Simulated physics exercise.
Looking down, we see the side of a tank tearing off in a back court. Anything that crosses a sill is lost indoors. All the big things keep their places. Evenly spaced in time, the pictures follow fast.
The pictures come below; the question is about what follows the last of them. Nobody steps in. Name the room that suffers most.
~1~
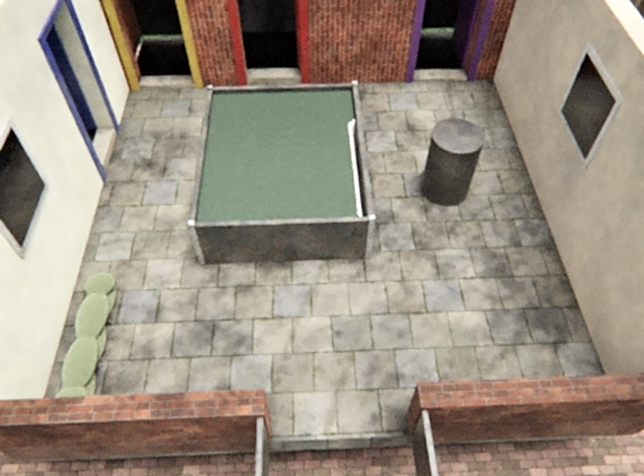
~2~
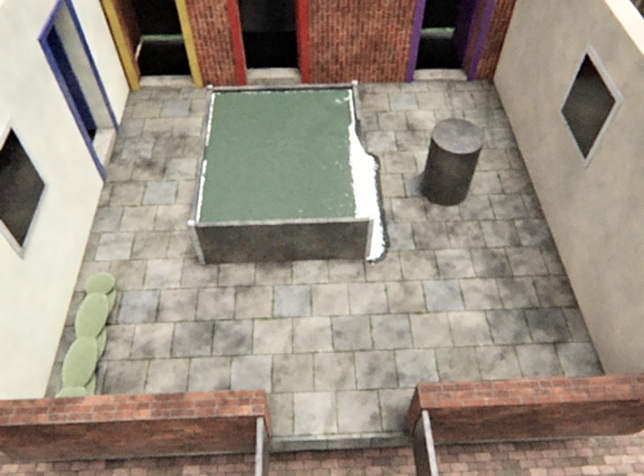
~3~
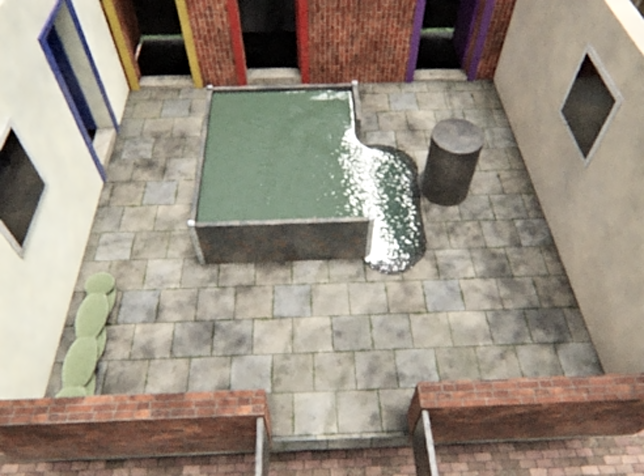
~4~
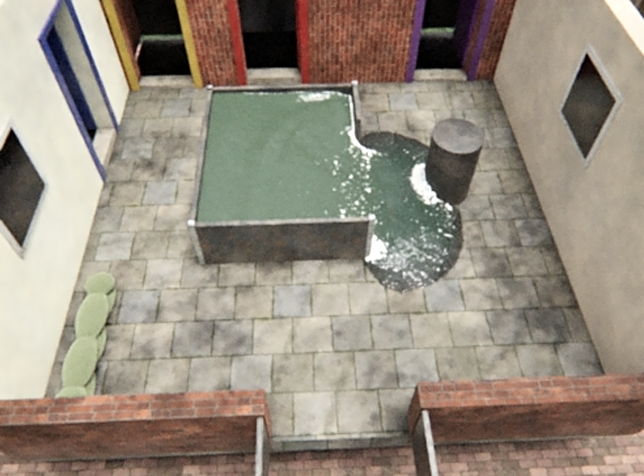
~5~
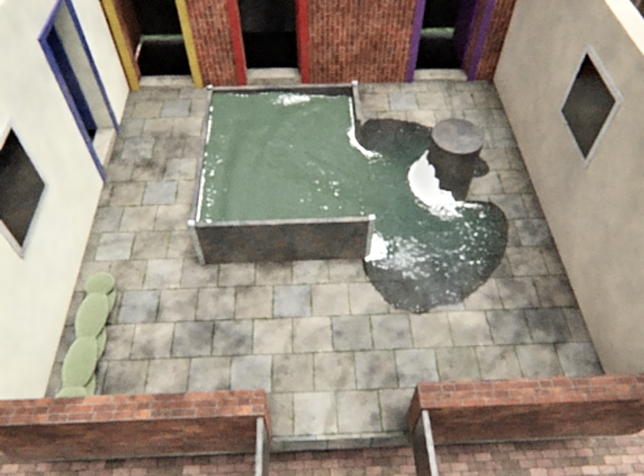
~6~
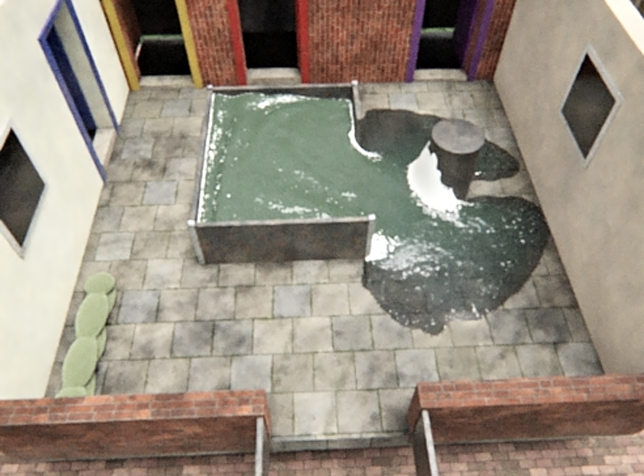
Purple.
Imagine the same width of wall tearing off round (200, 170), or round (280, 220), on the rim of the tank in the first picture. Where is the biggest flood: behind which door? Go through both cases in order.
I'd say the yellow-painted one for the first and the yellow door for the second.
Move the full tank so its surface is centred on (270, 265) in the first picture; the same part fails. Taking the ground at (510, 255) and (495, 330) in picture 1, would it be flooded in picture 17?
Soaked, soaked.
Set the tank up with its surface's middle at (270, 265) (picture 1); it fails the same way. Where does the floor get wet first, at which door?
I'd say the one in purple gets it first.
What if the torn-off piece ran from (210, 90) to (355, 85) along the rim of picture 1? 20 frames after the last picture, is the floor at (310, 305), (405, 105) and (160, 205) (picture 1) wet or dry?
Going through them in turn, I'd say spared, sodden and sodden.
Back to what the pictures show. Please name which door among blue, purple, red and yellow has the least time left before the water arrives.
The purple-painted one.
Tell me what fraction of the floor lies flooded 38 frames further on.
My estimate is roughly 90 percent.
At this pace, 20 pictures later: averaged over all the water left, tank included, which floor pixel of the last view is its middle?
At about (402, 222).
A moment on, water covers 30 % of the floor; red door not reached, purple door not reached, blue door not reached, yellow door not reached.
Next, water covers 40 % of the floor; red door not reached, purple door some in, blue door not reached, yellow door not reached.
Then, water covers 65 % of the floor; red door wet at the sill, nothing in, purple door a lot in, blue door not reached, yellow door not reached.
Later, water covers 90 % of the floor; red door wet at the sill, nothing in, purple door a lot in, blue door wet at the sill, nothing in, yellow door wet at the sill, nothing in.
In the end, water covers 95 % of the floor; red door wet at the sill, nothing in, purple door a lot in, blue door wet at the sill, nothing in, yellow door some in; the purple door has let in the most.
